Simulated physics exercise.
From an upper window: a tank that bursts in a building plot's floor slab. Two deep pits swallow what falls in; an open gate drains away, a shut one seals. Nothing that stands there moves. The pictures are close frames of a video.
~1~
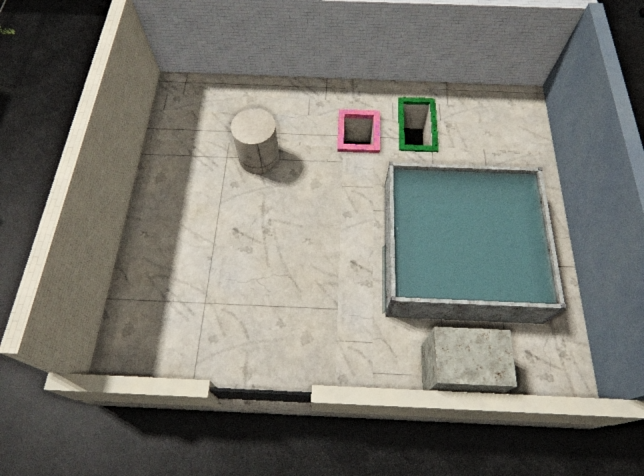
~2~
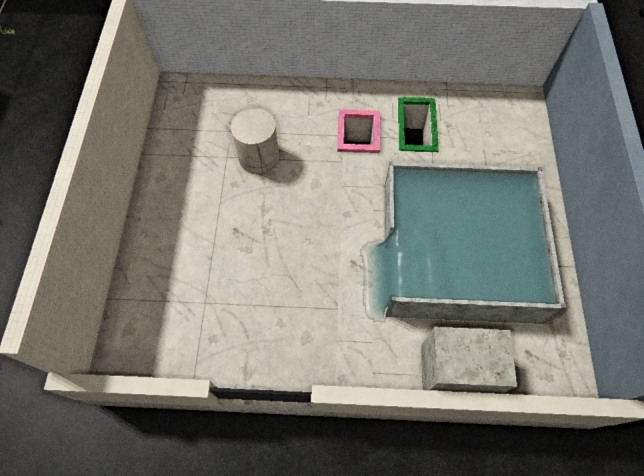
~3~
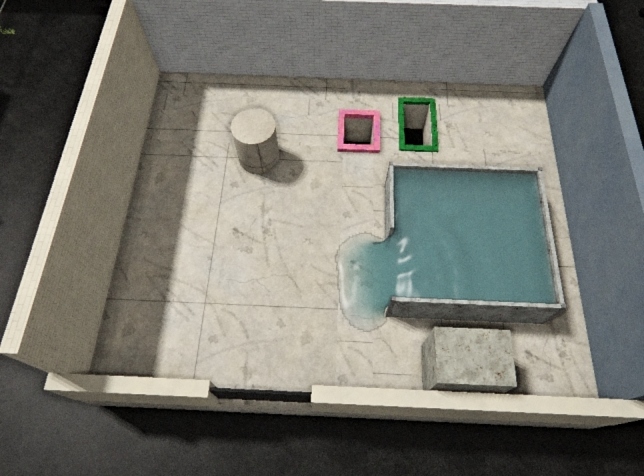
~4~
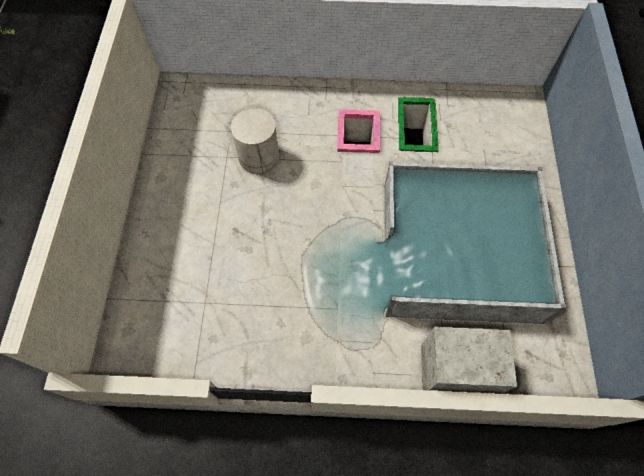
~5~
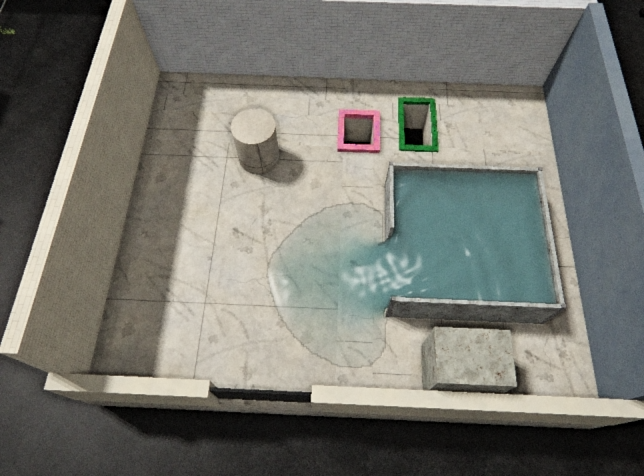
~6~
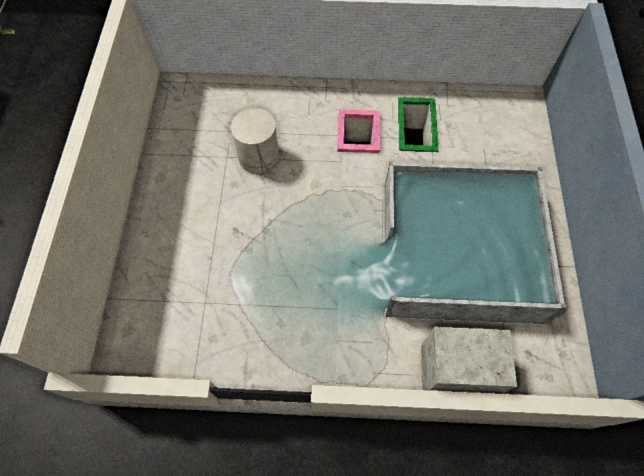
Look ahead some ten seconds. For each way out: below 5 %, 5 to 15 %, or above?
The gate takes less than 5 %; the green pit takes less than 5 %; the pink pit takes less than 5 %.
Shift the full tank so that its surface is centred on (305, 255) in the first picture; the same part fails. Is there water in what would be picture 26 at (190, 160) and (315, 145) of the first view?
In turn: Wet, clear.
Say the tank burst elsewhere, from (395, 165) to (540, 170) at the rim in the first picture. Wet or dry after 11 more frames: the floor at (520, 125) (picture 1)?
Answer: Flooded.
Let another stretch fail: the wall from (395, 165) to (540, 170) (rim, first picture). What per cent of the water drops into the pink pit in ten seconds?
Roughly, in per cent: Pink 4.
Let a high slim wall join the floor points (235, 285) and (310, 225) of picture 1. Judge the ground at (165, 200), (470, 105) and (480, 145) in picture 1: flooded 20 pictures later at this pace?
In that order: Awash, dry, no water.
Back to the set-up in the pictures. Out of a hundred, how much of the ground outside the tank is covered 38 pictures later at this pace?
Some 65 per cent.
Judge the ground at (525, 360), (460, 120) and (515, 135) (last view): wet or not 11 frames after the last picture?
One after the other: Clear, no water, no water.
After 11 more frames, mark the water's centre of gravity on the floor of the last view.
Near (372, 266).
A moment on, water covers 35 % of the floor; the gate 0 %, the green pit 0 %, the pink pit 0 %.
Next, water covers 40 % of the floor; the gate 0 %, the green pit 0 %, the pink pit 0 %.
Then, water covers 50 % of the floor; the gate 0 %, the green pit 0 %, the pink pit 0 %.
Later, water covers 65 % of the floor; the gate 0 %, the green pit 0 %, the pink pit 0 %.
In the end, water covers 95 % of the floor; the gate 0 %, the green pit 3 %, the pink pit 1 %.
